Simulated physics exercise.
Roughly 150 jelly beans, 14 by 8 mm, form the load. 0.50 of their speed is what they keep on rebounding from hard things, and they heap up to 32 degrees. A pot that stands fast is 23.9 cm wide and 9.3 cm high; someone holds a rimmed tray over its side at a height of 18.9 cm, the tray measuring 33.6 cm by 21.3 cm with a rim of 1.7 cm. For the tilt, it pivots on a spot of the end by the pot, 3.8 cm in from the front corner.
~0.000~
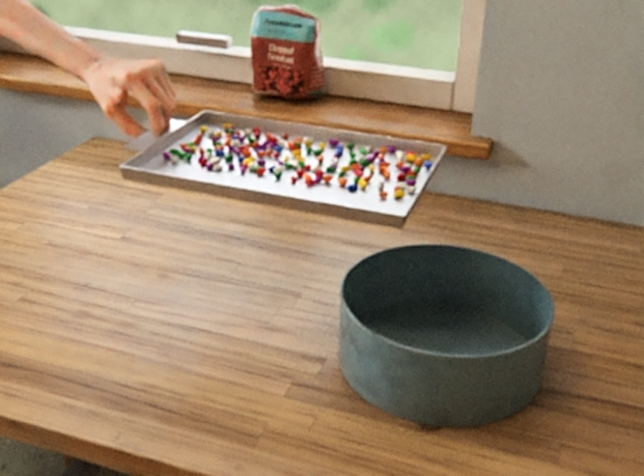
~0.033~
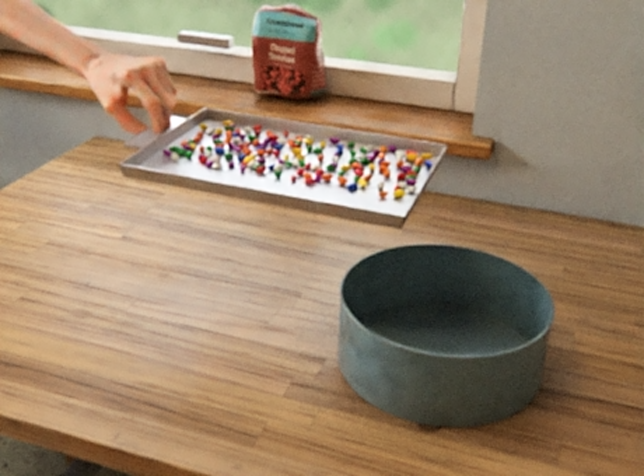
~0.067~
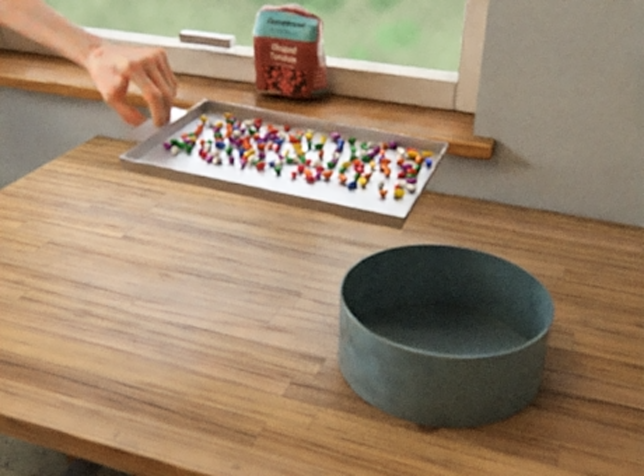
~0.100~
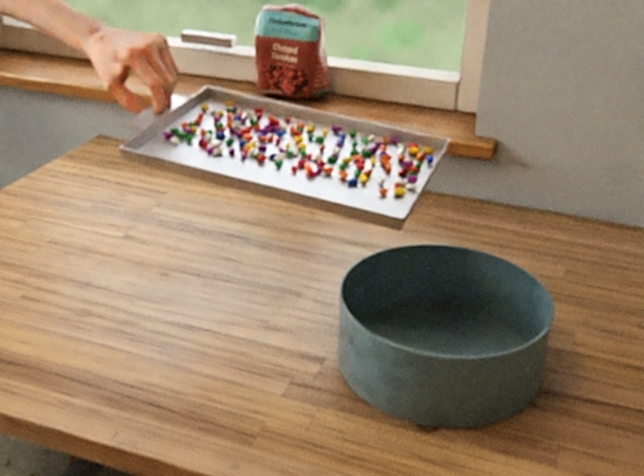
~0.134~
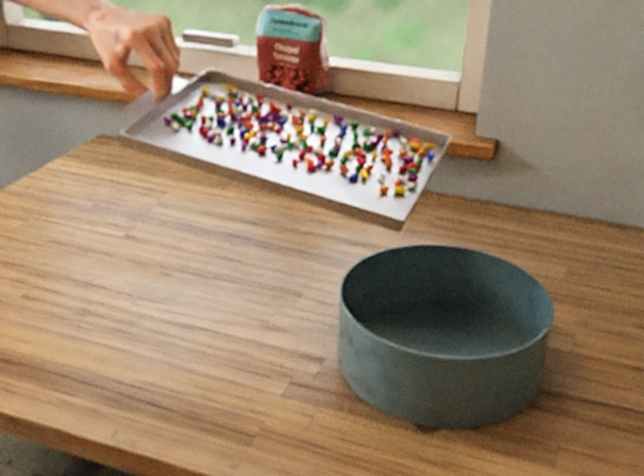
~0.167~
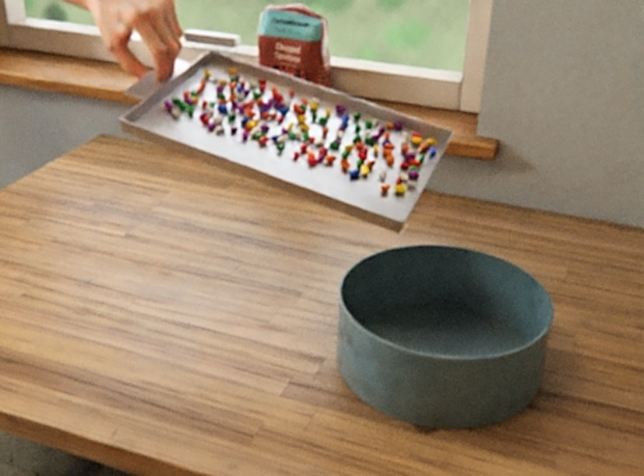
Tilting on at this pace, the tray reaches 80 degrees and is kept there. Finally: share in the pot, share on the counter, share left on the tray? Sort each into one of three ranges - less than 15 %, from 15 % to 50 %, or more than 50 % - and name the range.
Ranges: Pot: More than 50 %; counter: Less than 15 %; left on the tray: Less than 15 %.
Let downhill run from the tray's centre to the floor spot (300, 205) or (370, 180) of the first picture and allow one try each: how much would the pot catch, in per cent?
About 65 and 45 per cent.
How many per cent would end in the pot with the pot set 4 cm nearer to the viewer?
I'd put it at around 95 per cent.
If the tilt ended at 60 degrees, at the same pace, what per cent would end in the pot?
It would land at about 70 percent.
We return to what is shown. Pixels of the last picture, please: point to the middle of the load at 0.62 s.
Around (403, 198).
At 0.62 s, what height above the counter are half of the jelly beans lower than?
About 22 centimetres.
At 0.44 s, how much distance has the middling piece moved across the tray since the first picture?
Displacement on the tray: Roughly 4 cm.
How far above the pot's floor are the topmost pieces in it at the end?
My guess is around 2.0 centimetres.
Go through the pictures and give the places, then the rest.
Tray tilt 0 degrees, front corners at (123, 166) and (403, 214); middle of the pieces at (301, 159); pot at (446, 293), in the first frame.
Tray tilt 1 degrees, front corners at (123, 163) and (402, 215); middle of the pieces at (301, 157), in the second frame.
Tray tilt 2 degrees, front corners at (122, 157) and (402, 215); middle of the pieces at (302, 153), in the third frame.
Tray tilt 5 degrees, front corners at (122, 147) and (402, 217), lowest corner right front; middle of the pieces at (303, 146), in the fourth frame.
Tray tilt 9 degrees, front corners at (122, 133) and (402, 219), lowest corner right front; middle of the pieces at (304, 137), in the fifth frame.
Tray tilt 13 degrees, front corners at (123, 119) and (402, 221), lowest corner right front; middle of the pieces at (306, 127); pot at (445, 295). The tray's pace is about 125 degrees a second, in the sixth frame.
Then, at 0.44 s, tilt 47 degrees; the tray holds 100 %, the pot 0 %.
After 0.62 s, tilt 69 degrees; the tray holds 95 %, the pot 0 %.
Then, at 0.92 s, tilt 80 degrees; the tray holds 15 %, the pot 80 %.
By 2.0 s all is still; pot 90 %, counter 0 %, tray 5 %.
